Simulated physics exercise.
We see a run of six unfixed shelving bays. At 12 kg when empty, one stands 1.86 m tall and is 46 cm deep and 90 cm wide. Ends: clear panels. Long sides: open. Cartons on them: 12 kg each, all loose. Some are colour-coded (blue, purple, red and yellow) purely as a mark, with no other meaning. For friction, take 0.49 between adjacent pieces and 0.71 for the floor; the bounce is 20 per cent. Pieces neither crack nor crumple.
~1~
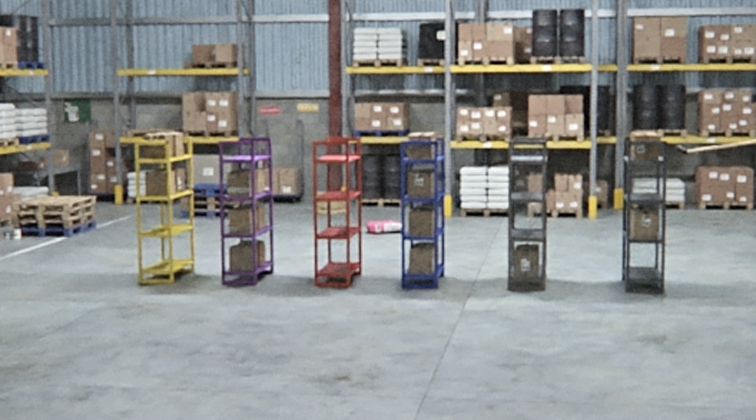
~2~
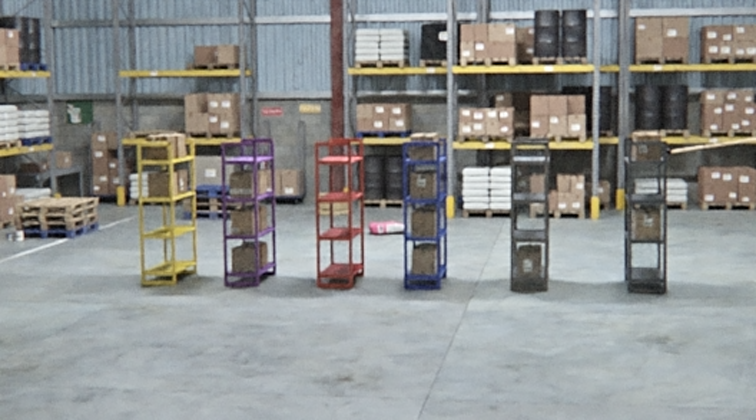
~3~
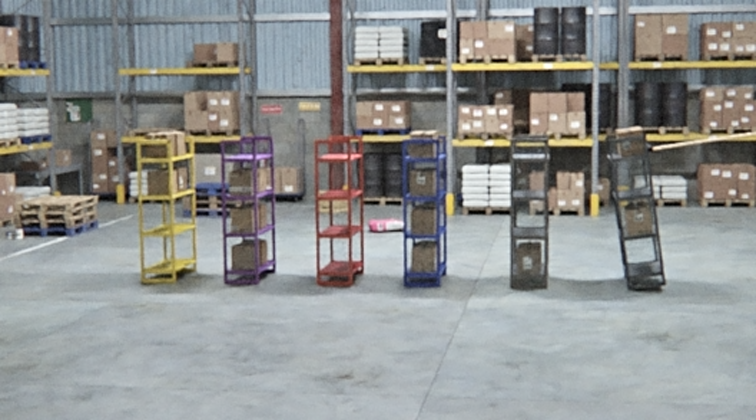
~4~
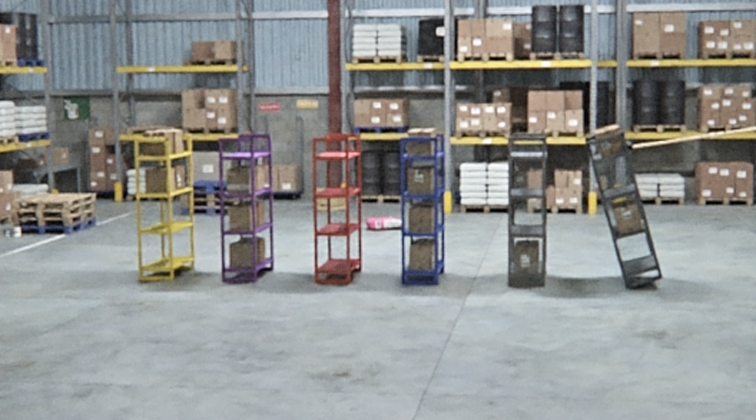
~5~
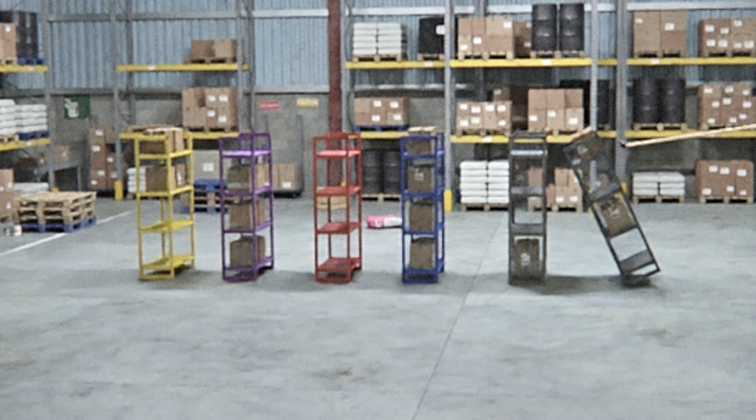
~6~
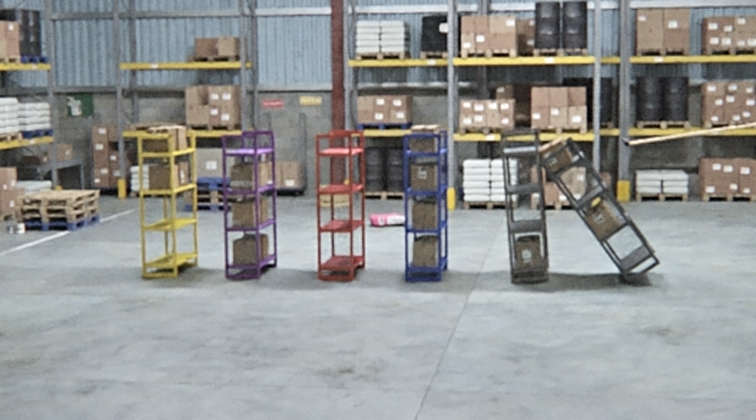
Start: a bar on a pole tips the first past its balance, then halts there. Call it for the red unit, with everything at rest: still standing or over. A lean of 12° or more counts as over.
Stays.
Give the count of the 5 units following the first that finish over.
I make it 1 of them.
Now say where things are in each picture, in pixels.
In the first frame (pixels give the middle of a visible side), pole end (686, 152) 19 cm from the first unit; red unit (331, 214); yellow unit (154, 213); purple unit (238, 213); none of the others has stirred.
In the second frame, pole end (670, 152) pushing; red unit (334, 215).
In the third frame, pole end (651, 149) pushing; red unit (333, 213); none of the others has stirred.
In the fourth frame, pole end (631, 148) pushing; red unit (331, 211); none of the others has stirred.
In the fifth frame, pole end (624, 146) stopped; red unit (332, 209); none of the others has stirred.
In the sixth frame, pole end (628, 144) stopped; red unit (335, 207); blue unit (423, 208); yellow unit (157, 206); steepest lean 4°, the unit at (524, 207); one has shifted.
Then, 0.14 s past the last view, 4 cartons spilt or dropped; none of the 5 other units over, 1 disturbed; red unit unmoved.
Then, 0.36 s past the last view, 4 cartons spilt or dropped; 1 of the 5 other units over; red unit unmoved.
Then, 1.30 s past the last view, 6 cartons spilt or dropped; 1 of the 5 other units over; red unit unmoved.
In the end, 6 cartons spilt or dropped; 1 of the 5 other units over; red unit unmoved; blue unit unmoved; purple unit unmoved. Four left standing. From the last view, middles, red unit near (341, 203), blue unit near (427, 204).
